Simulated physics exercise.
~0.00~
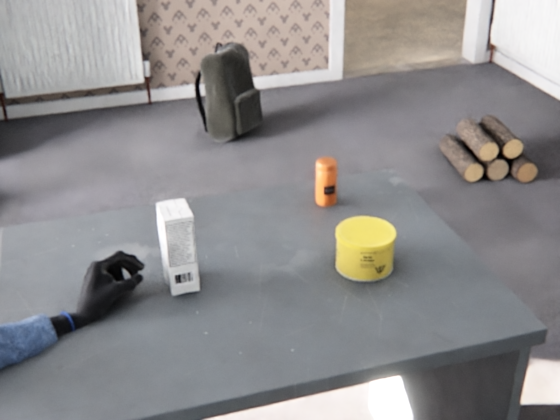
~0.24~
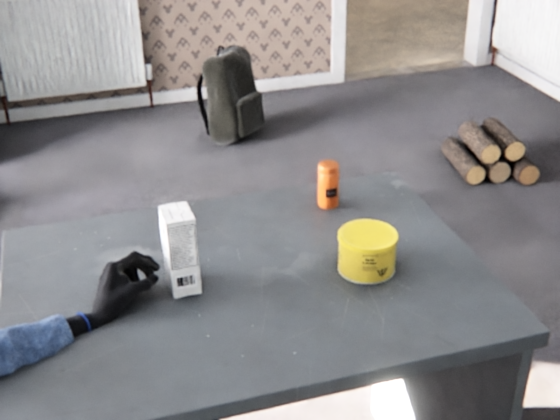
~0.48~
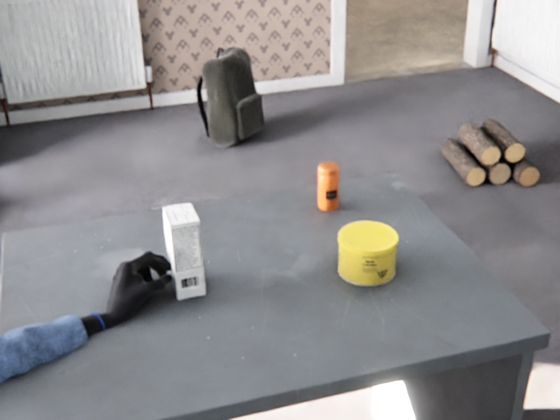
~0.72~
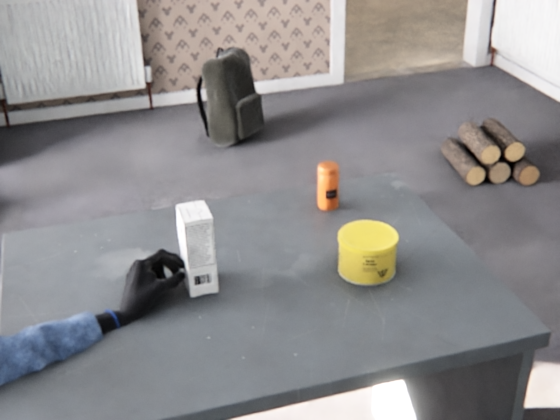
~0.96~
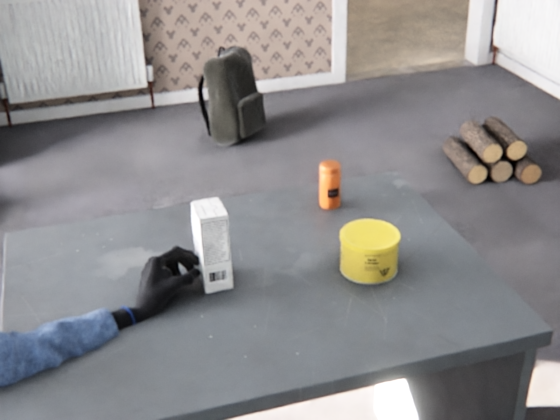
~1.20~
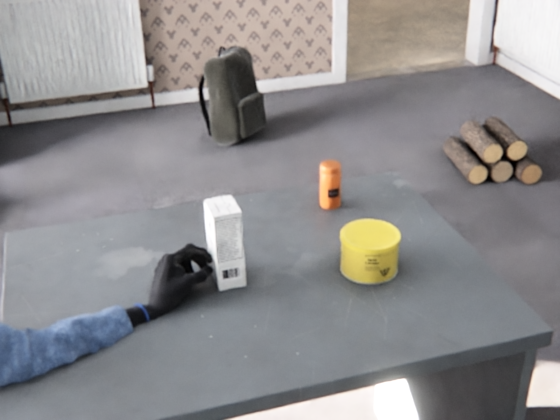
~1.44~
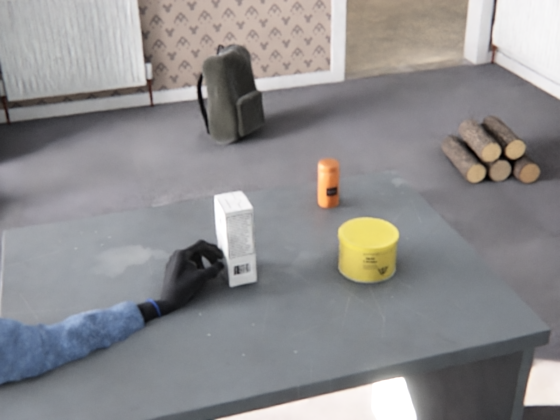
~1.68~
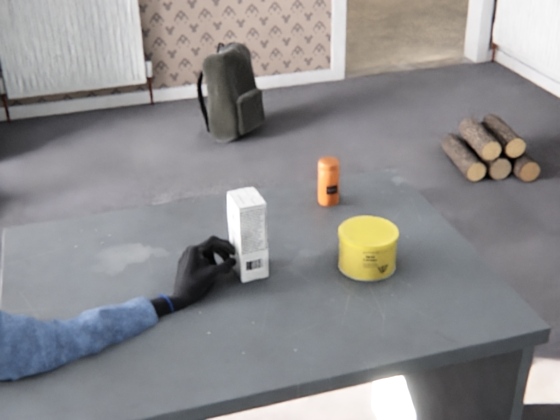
A black-gloved hand reached in from the left and slowly pushed a white carton rightward across a grey table, past a patch in the middle, and it ended still upright, nearer the yellow tub, which stayed put with the orange shaker.
